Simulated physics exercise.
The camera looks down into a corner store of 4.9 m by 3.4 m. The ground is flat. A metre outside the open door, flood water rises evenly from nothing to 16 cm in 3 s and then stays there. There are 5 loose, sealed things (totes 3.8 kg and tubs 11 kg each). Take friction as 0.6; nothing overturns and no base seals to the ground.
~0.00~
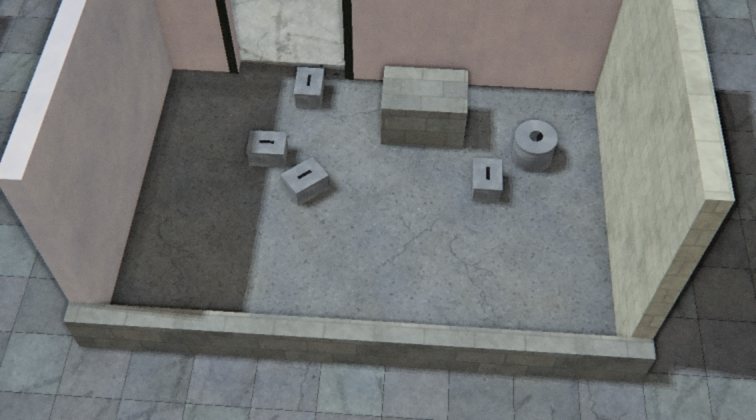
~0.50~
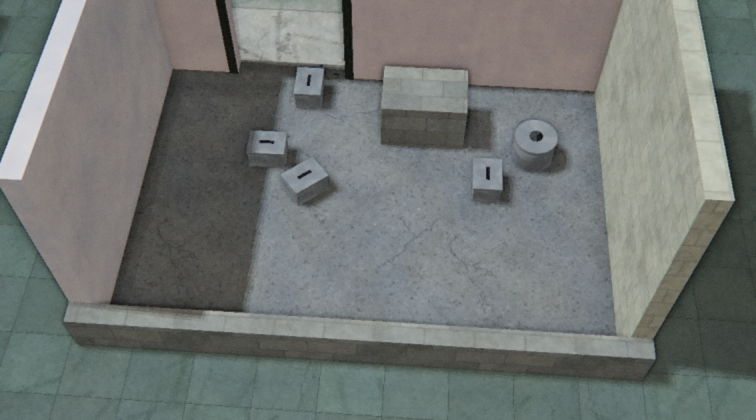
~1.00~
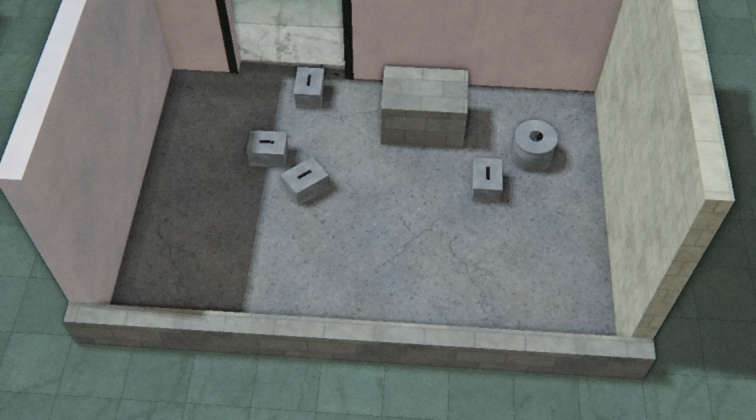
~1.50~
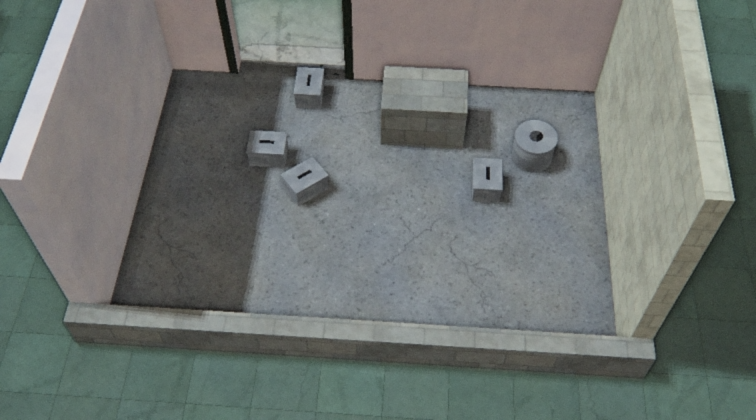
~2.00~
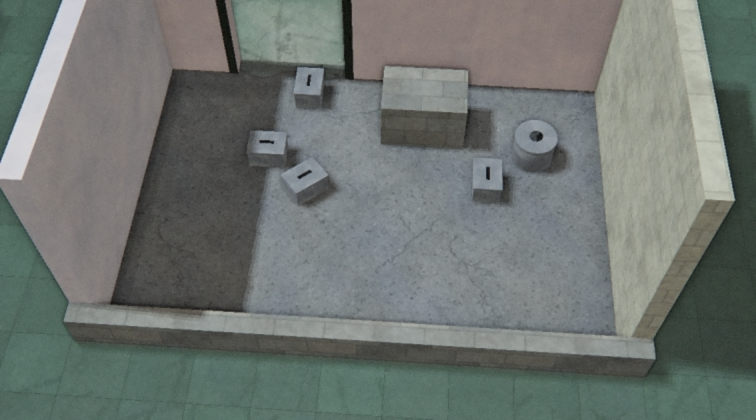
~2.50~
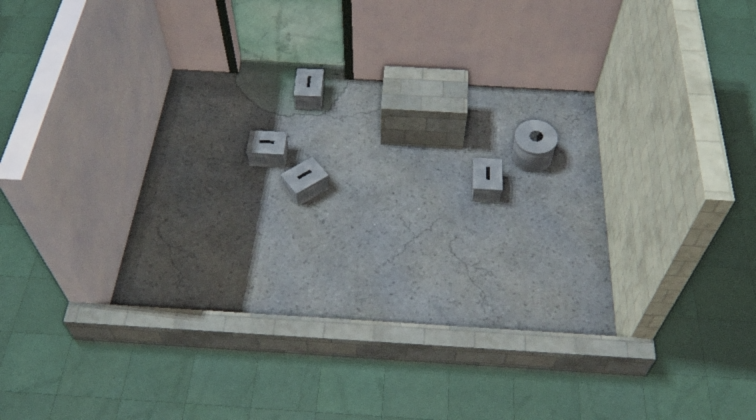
The video shows a walled room from above with several small grey objects on its floor; greenish water spreads across the ground outside, then a shallow patch enters at the doorway, while the objects stay still.
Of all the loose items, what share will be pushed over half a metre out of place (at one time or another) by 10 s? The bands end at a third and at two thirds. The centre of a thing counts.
That comes to from one to two thirds.
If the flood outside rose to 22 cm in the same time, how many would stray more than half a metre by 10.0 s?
Then 3.
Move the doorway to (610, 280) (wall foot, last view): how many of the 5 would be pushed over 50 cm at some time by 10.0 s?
In that case 3 of them.
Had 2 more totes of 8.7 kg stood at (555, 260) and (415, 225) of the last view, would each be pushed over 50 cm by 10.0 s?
In turn: Under, less.
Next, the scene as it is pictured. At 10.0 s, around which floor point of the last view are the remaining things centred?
Near (499, 230).
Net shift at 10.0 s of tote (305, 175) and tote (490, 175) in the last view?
In that order: 300 cm, 0 cm.
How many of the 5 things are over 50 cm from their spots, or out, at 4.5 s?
3 of them.
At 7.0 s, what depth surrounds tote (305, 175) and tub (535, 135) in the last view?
Roughly 7 and 0 cm.
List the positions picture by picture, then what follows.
The first frame shows a tote at (309, 81) rests on the ground; a tote at (488, 174), on the bottom; 0.0 m2 under water; 0 of 5 have shifted.
The second frame shows a tote at (309, 81) rests on the ground; a tote at (488, 174) rests on the ground; 0.0 m2 under water; 0 of 5 have shifted.
The third frame shows a tote at (309, 81) rests on the ground; a tote at (488, 174) rests on the ground; 0.0 m2 under water; 0 of 5 have shifted.
The fourth frame shows a tote at (309, 81), on the bottom; a tote at (488, 174), on the bottom; water covers 0.0 m2; 0 of 5 have shifted.
The fifth frame shows a tote at (309, 81) rests on the ground; a tote at (488, 174) rests on the ground; water covers 0.0 m2; 0 of 5 have shifted.
The sixth frame shows a tote at (309, 82) rests on the ground; a tote at (488, 174) rests on the ground; water covers 0.5 m2; 0 of 5 have shifted.
After 3.5 s 1 of 5 are over 50 cm from their spots; 0 afloat.
After 4.5 s 3 of 5 are over 50 cm from their spots; 0 afloat.
After 7.0 s 3 of 5 are over 50 cm from their spots; 2 afloat.
After 10.0 s 3 of 5 are over 50 cm from their spots, and 3 have been at some point; 3 afloat.
